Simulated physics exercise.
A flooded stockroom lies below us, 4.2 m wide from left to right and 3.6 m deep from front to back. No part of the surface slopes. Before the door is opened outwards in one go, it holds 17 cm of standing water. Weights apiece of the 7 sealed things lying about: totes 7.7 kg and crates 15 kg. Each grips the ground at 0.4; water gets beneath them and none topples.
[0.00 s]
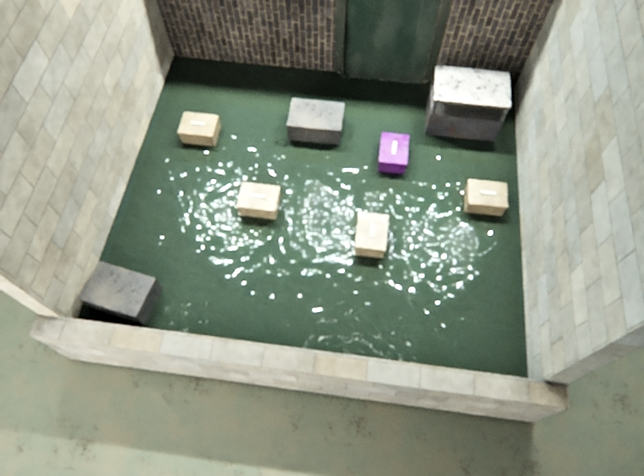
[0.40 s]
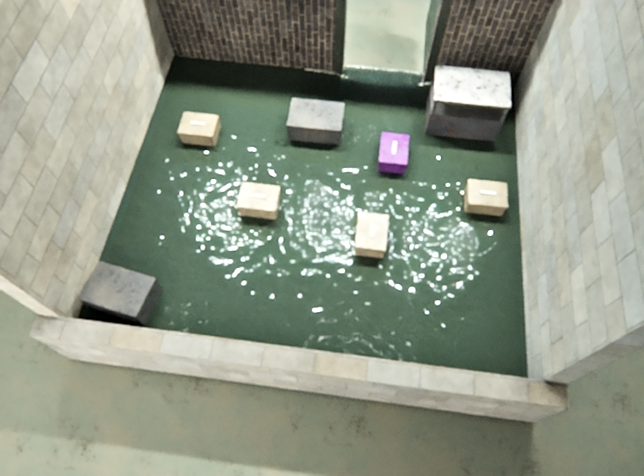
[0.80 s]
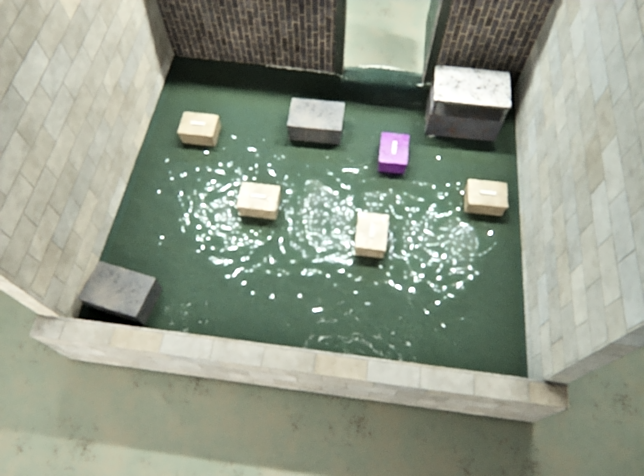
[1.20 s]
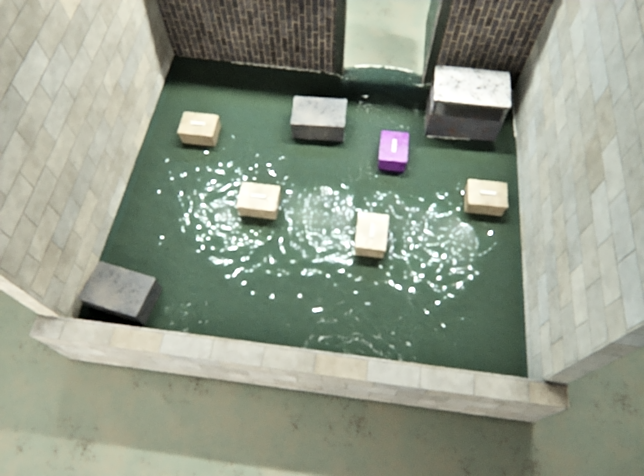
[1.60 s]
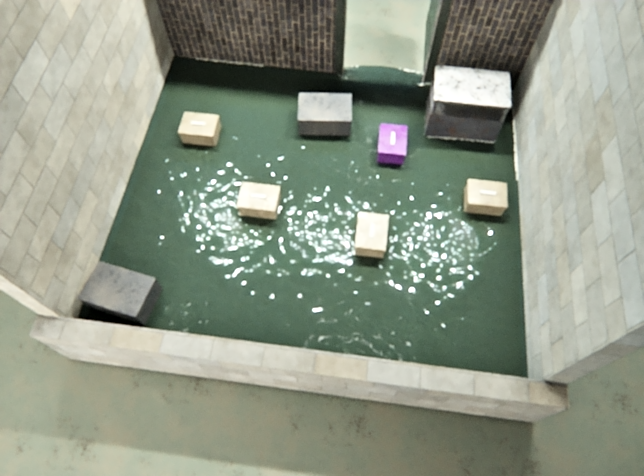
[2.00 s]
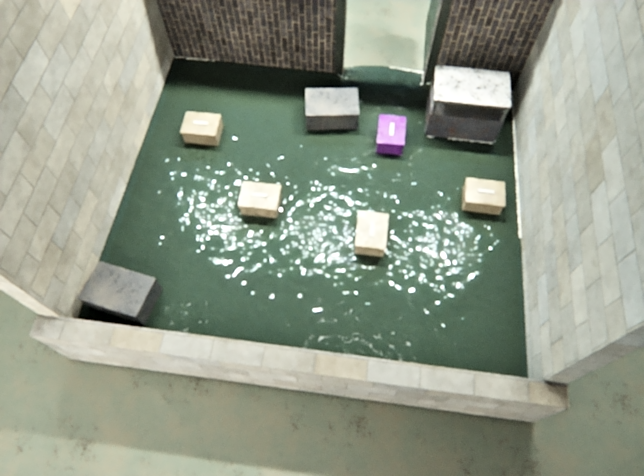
Flooded stockroom with floating boxes as the back door opens, the purple tote and a grey box drifting slowly towards the doorway.
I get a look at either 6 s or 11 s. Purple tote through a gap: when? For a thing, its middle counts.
Oh, that one's out before the earlier deadline.
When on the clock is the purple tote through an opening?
That happens at about 4.0 s.
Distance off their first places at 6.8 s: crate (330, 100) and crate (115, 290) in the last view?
First named - washed out; second named - 10 cm.
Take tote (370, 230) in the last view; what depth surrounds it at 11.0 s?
Around 12 centimetres.
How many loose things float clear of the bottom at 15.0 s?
Just then, the number is 4.
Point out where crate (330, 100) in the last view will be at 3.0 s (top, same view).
My estimate: Around (352, 84).
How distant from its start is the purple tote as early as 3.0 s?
Shift by then: About 60 cm.
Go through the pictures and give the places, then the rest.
In the first picture, the purple tote at (394, 148), afloat; about 2470 L in view; 0 of 7 have shifted.
In the second picture, the purple tote at (394, 148), afloat; 17 cm deep round most things; 0 of 7 have shifted.
In the third picture, the purple tote at (394, 148), afloat; about 2430 L in view; 0 of 7 have shifted.
In the fourth picture, the purple tote at (394, 146) floats, 4 cm from its start; 17 cm deep round most things; 1 of 7 have shifted.
In the fifth picture, the purple tote at (393, 139), afloat, 14 cm from its start; about 2370 L in view; 2 of 7 have shifted.
In the sixth picture, the purple tote at (392, 130) floats, 27 cm from its start; 16 cm deep round most things; 2 of 7 have shifted.
After 3.0 s the purple tote is near (393, 103), 0.7 m from its start, afloat; 0 of 7 are out; 7 afloat.
After 6.8 s the purple tote has gone out (at 4.2 s); 2 of 7 are out; 5 afloat.
After 11.0 s the purple tote has gone out (at 4.2 s); 2 of 7 are out; 5 afloat.
After 15.0 s the purple tote has gone out (at 4.2 s); 3 of 7 are out; 4 afloat.
